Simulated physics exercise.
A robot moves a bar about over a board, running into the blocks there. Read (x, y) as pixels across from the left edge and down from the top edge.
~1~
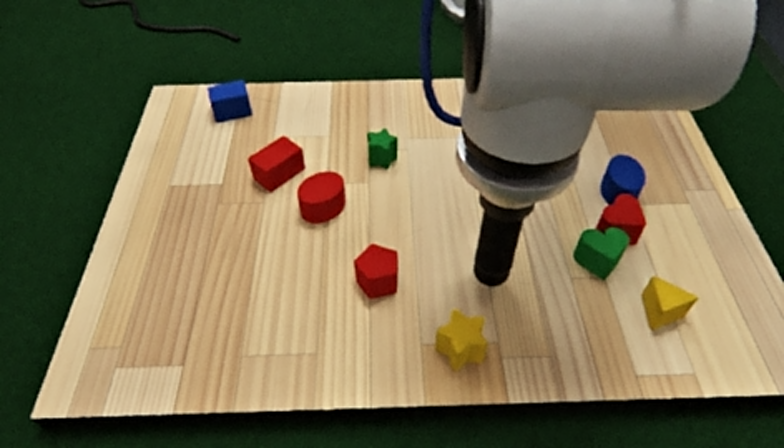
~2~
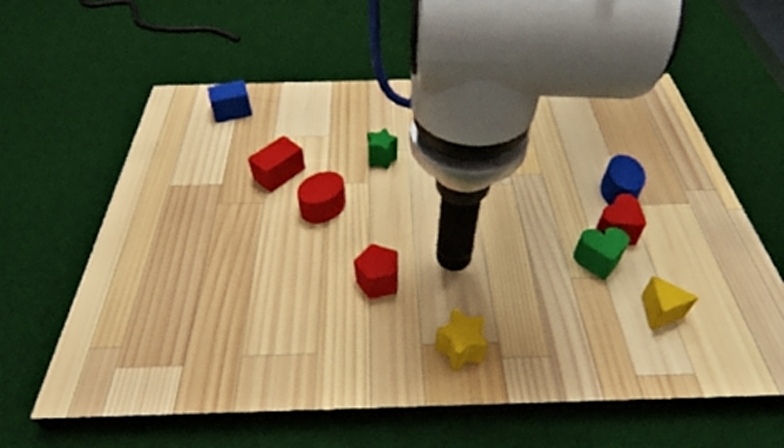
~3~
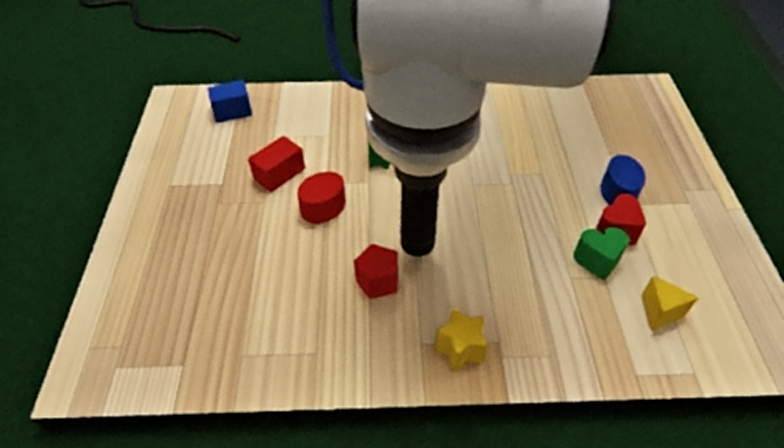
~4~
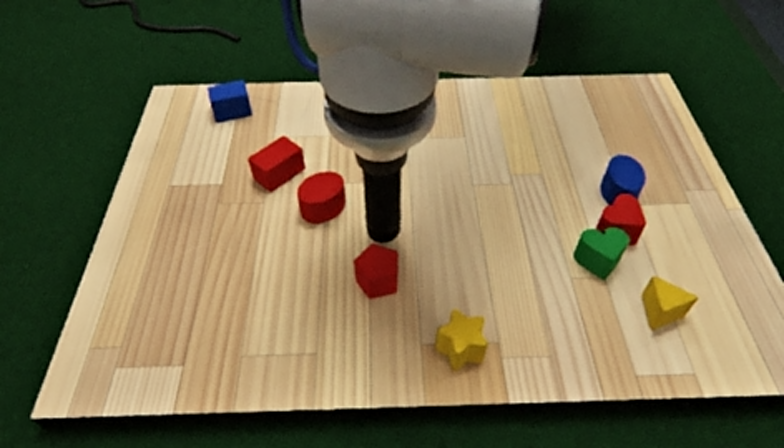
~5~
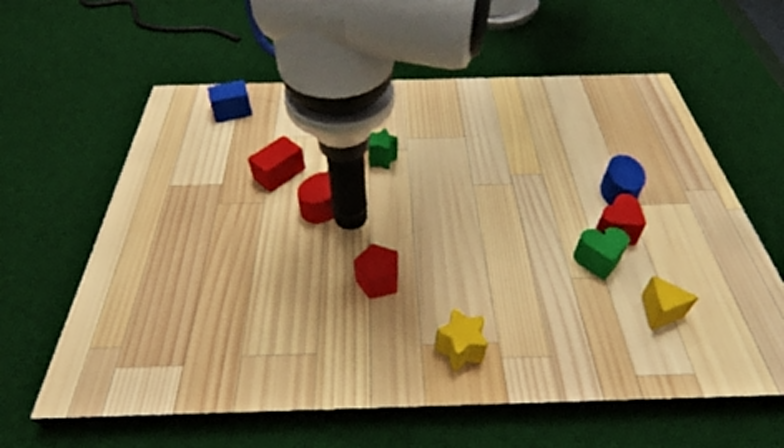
Robot arm with a black bar gliding leftward above a wooden board, passing scattered red, green, blue and yellow blocks.
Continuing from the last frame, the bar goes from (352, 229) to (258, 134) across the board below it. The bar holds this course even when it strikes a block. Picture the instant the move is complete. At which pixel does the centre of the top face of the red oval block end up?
Put as a pixel place, it's (220, 113).
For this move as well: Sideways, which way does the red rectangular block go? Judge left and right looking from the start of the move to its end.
To the left.
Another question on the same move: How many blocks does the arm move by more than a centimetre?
Here I'd predict two blocks moving more than 1 cm.
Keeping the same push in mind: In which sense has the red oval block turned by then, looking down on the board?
Viewed from above: Anti-clockwise.
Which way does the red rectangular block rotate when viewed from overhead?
The red rectangular block rotates counterclockwise.
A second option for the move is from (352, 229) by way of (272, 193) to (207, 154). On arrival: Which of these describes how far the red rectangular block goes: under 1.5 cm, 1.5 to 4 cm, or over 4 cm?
The move is long, over 4 cm.
The first path, step by step. One third of the way, bar at (315, 183); red rectangular block at (263, 145); red oval block at (287, 159), turned 15° anticlockwise.
Two thirds of the way, bar at (284, 151); red rectangular block at (223, 127), turned 25° anticlockwise; red oval block at (253, 133), turned 35° anticlockwise.
At the end, bar at (256, 123); blue rectangular block in place; red rectangular block at (188, 121), turned 65° anticlockwise; red oval block at (220, 113), turned 75° anticlockwise.
